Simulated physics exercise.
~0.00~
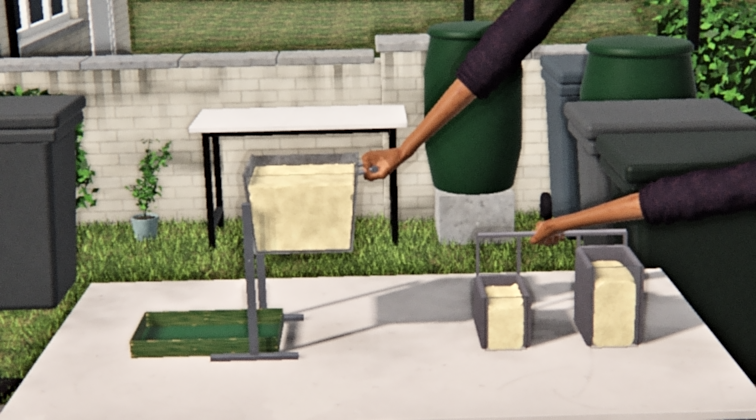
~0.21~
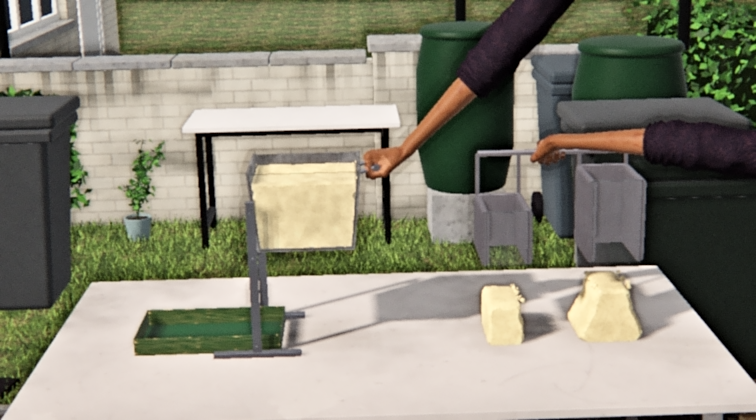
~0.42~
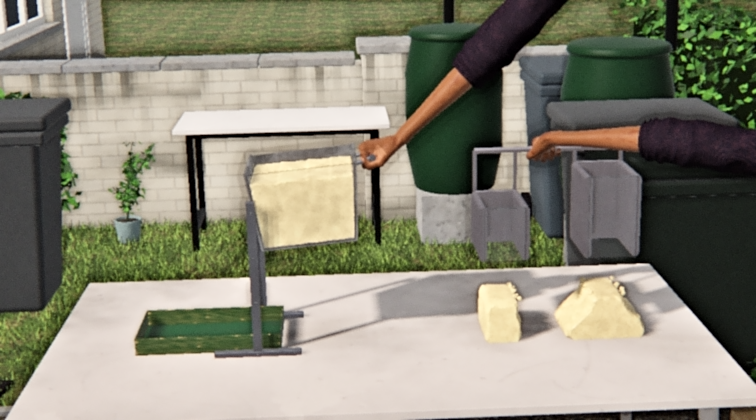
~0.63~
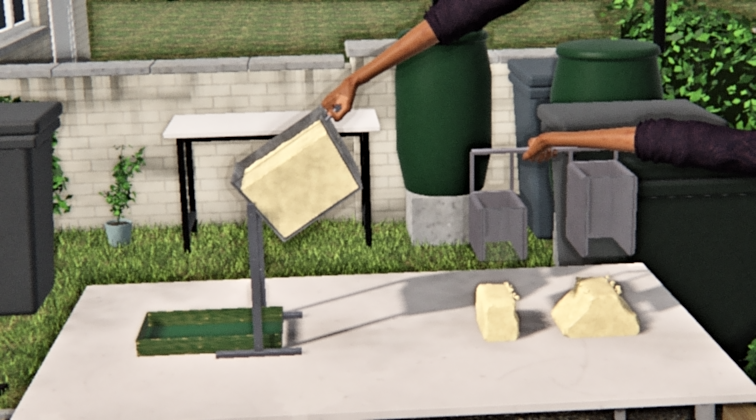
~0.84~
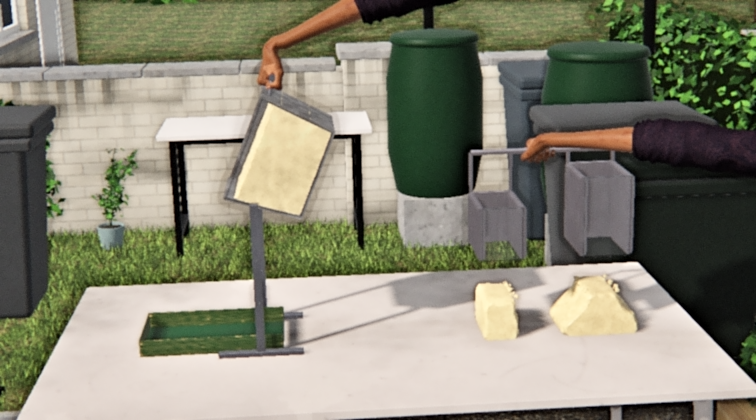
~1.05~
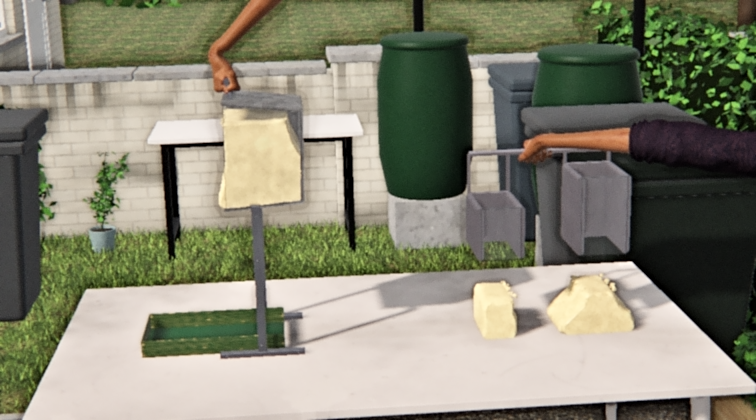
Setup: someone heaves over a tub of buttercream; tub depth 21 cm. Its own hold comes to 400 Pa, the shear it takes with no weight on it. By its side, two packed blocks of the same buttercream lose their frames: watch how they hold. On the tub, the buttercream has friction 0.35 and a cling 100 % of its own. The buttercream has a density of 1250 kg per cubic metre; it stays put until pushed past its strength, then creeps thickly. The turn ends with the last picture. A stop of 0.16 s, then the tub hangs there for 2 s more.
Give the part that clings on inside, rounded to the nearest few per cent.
The part that clings on inside is close to 36 %.
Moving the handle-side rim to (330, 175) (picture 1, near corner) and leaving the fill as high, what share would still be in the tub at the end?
Then near 50 % stays in the tub.
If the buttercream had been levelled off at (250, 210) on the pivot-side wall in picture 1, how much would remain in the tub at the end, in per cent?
Result: Approx. 55 % remaining in tub.
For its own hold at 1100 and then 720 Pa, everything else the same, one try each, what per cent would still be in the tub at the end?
Result: 100 % for the first case, 50 % for the second.
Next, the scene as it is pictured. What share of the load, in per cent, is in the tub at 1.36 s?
It's something like 40 % of the original load.
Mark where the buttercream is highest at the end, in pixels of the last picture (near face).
Highest point: Approx. (277, 172).
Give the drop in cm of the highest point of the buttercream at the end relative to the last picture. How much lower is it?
About 14 cm.
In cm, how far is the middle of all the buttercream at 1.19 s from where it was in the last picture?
Shift: Roughly 8 cm.
After 1.19 s, the tub is at 88 degrees and holds 69 %.
After 1.36 s, the tub is at 88 degrees and holds 42 %.
After 1.53 s, the tub is at 88 degrees and holds 36 %.
After 1.70 s, the tub is at 88 degrees and holds 36 %.
After 3.05 s, the tub is at 88 degrees and holds 36 %.
